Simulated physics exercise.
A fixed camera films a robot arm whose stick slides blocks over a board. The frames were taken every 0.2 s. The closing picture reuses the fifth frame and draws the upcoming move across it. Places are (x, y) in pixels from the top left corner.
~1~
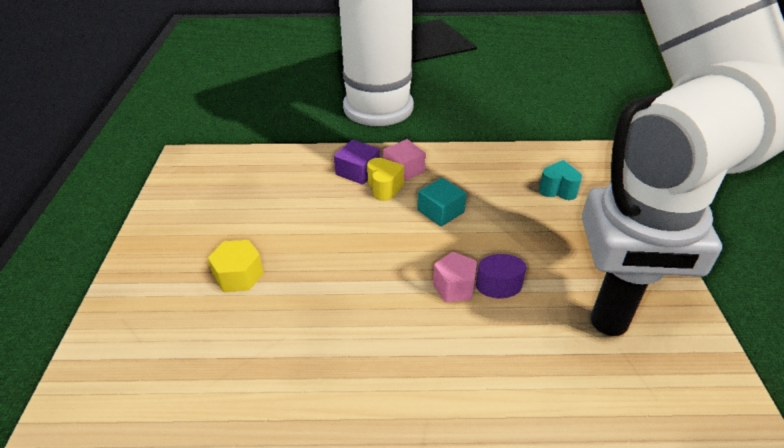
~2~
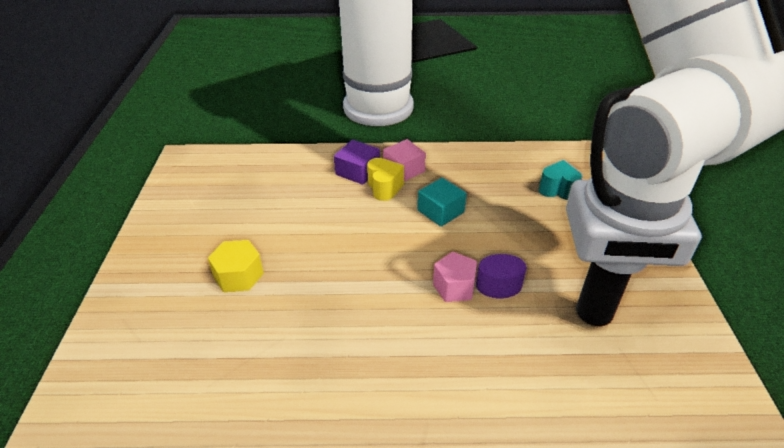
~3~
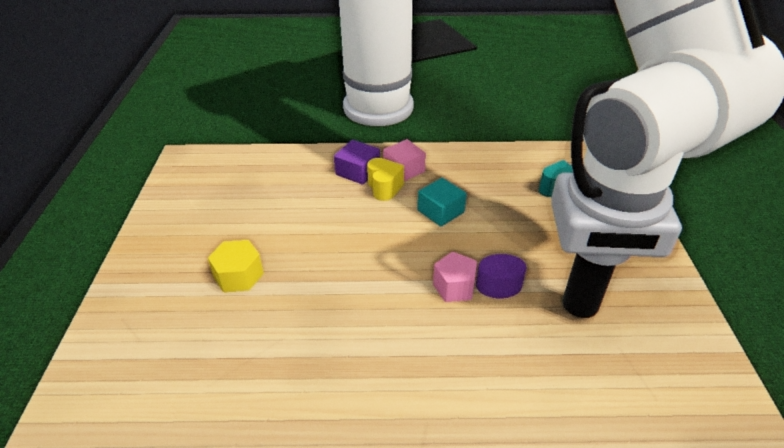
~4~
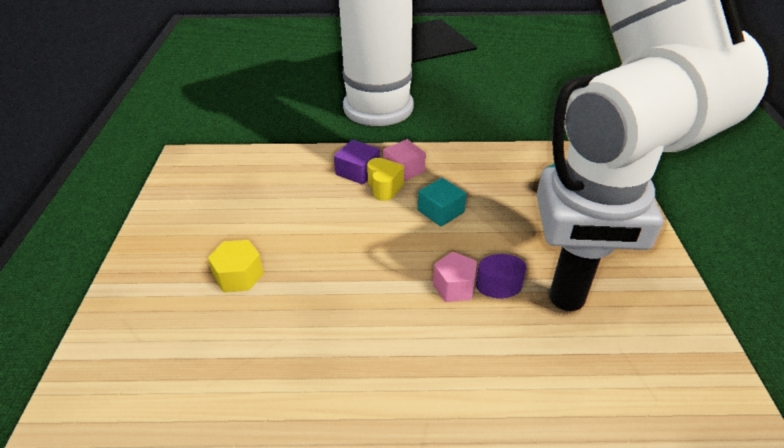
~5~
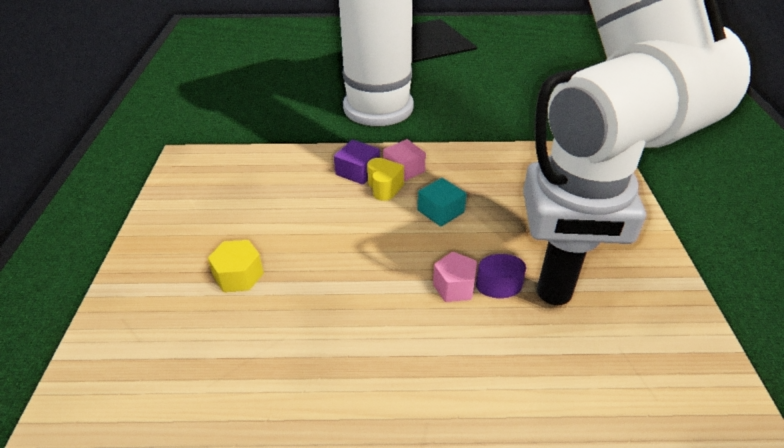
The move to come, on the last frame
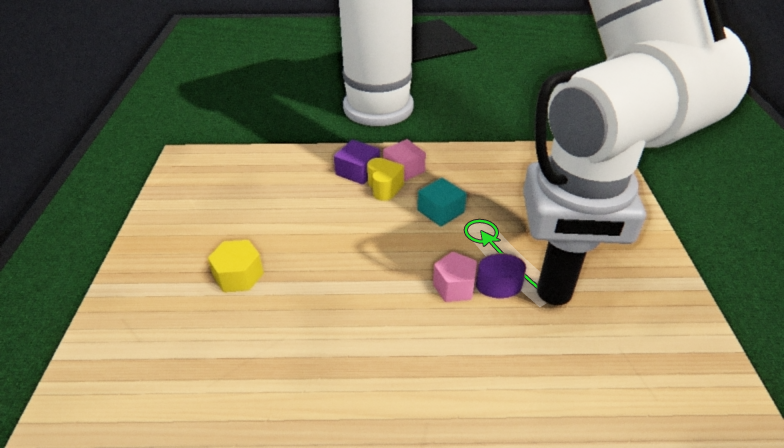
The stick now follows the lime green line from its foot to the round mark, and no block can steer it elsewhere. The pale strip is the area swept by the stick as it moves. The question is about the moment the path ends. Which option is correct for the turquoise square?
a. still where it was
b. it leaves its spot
Option a.
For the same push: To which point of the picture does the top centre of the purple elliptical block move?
Close to (482, 254).
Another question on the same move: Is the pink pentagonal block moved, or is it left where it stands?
Here the pink pentagonal block moves off its spot.
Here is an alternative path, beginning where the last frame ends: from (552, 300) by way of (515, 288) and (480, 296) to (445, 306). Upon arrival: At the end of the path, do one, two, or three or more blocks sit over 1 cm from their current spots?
2.
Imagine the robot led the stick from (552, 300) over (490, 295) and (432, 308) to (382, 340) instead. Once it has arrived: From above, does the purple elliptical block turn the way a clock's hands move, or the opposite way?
Looking from above, the answer is clockwise.
The line goes from (552, 300) via (525, 276) and (501, 253), ending at (481, 231).
The first path, step by step. One third of the way, stick (526, 268); pink pentagonal block (448, 268); purple elliptical block (490, 259), turned 25° anticlockwise.
Two thirds of the way, stick (502, 246); pink pentagonal block (445, 270); purple elliptical block (482, 254), turned 60° anticlockwise.
At the end, stick (482, 224); turquoise square unmoved; pink pentagonal block (445, 270); purple elliptical block (482, 254), turned 60° anticlockwise.
